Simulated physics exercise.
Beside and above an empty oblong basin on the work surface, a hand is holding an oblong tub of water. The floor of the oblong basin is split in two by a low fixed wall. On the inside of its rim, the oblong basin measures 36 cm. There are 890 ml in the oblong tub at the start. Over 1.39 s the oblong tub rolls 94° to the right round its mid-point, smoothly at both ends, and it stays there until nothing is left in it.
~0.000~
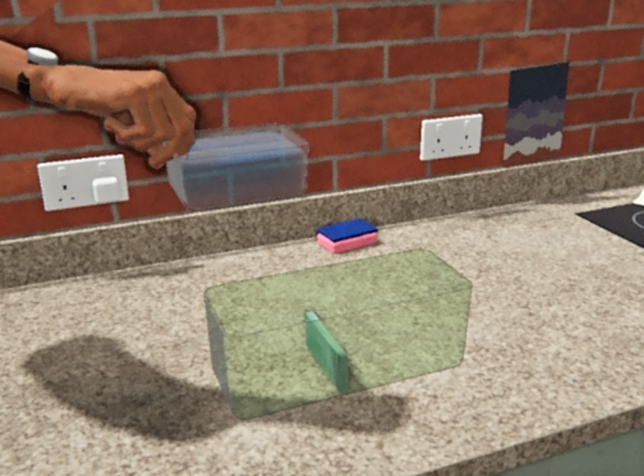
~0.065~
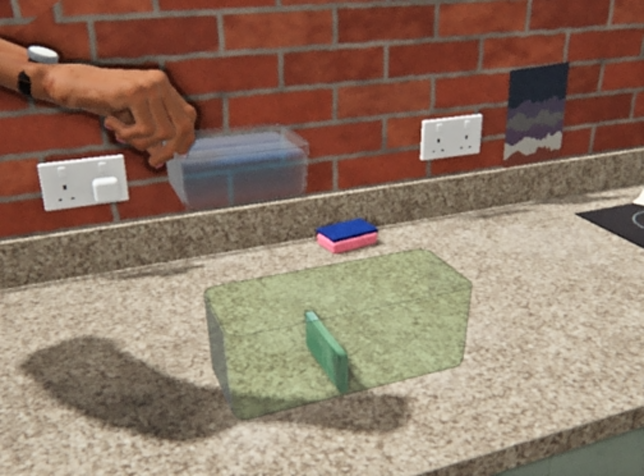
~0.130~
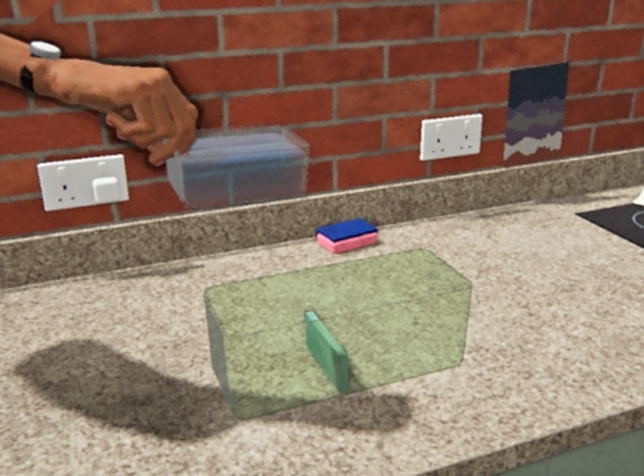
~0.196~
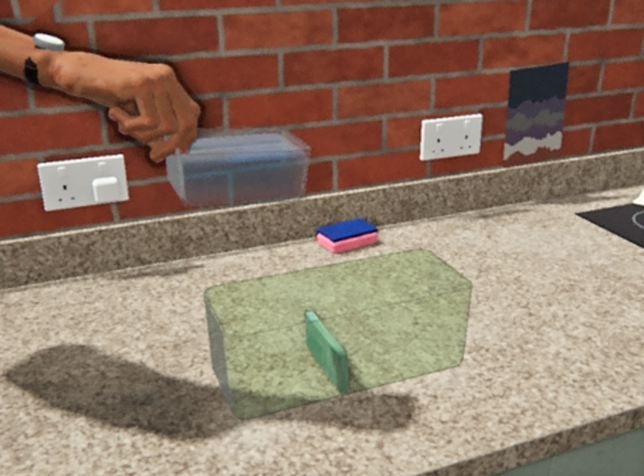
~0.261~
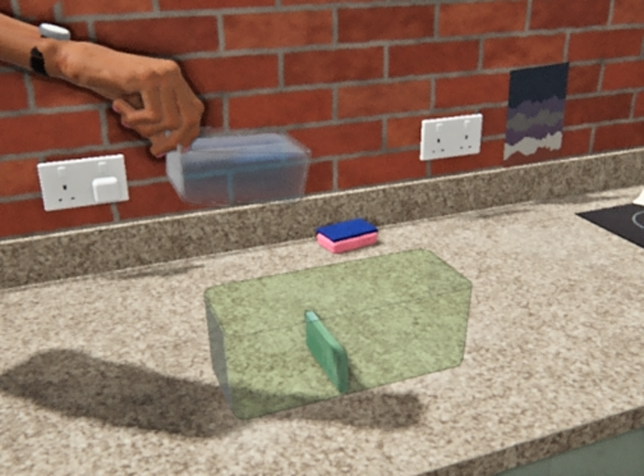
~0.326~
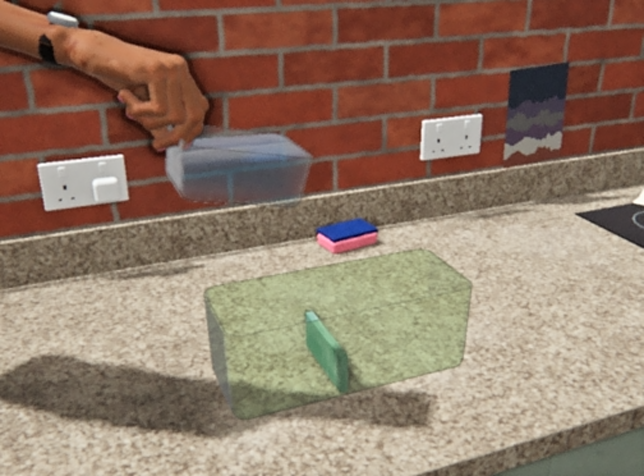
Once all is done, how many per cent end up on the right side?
Roughly 68 percent ends up on the right side.
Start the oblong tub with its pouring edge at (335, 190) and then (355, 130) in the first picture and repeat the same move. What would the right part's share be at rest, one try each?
About 85 %, then about 90 %.
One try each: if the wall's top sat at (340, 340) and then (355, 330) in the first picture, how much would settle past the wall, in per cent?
Respectively 60 and 55 %.
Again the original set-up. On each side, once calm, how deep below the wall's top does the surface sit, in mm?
I'd say some 50 mm on the left and some 36 mm on the right.
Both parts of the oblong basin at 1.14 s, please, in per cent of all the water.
6 per cent left and 68 right, roughly.
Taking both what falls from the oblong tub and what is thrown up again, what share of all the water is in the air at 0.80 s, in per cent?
Roughly 40 %.
By 0.80 s the tilt is 58° and 41 per cent is still to pour, 1 is left of the wall and 16 right of it.
By 1.14 s the tilt is 87° and 10 per cent is still to pour, 6 is left of the wall and 67 right of it.
By 1.50 s the tilt is 94° and 2 per cent is still to pour, 19 is left of the wall and 67 right of it.
By 1.89 s the tilt is 94° and 0 per cent is still to pour, 22 is left of the wall and 68 right of it.
At rest 22 per cent lies left of the wall, 68 right of it and 10 outside.
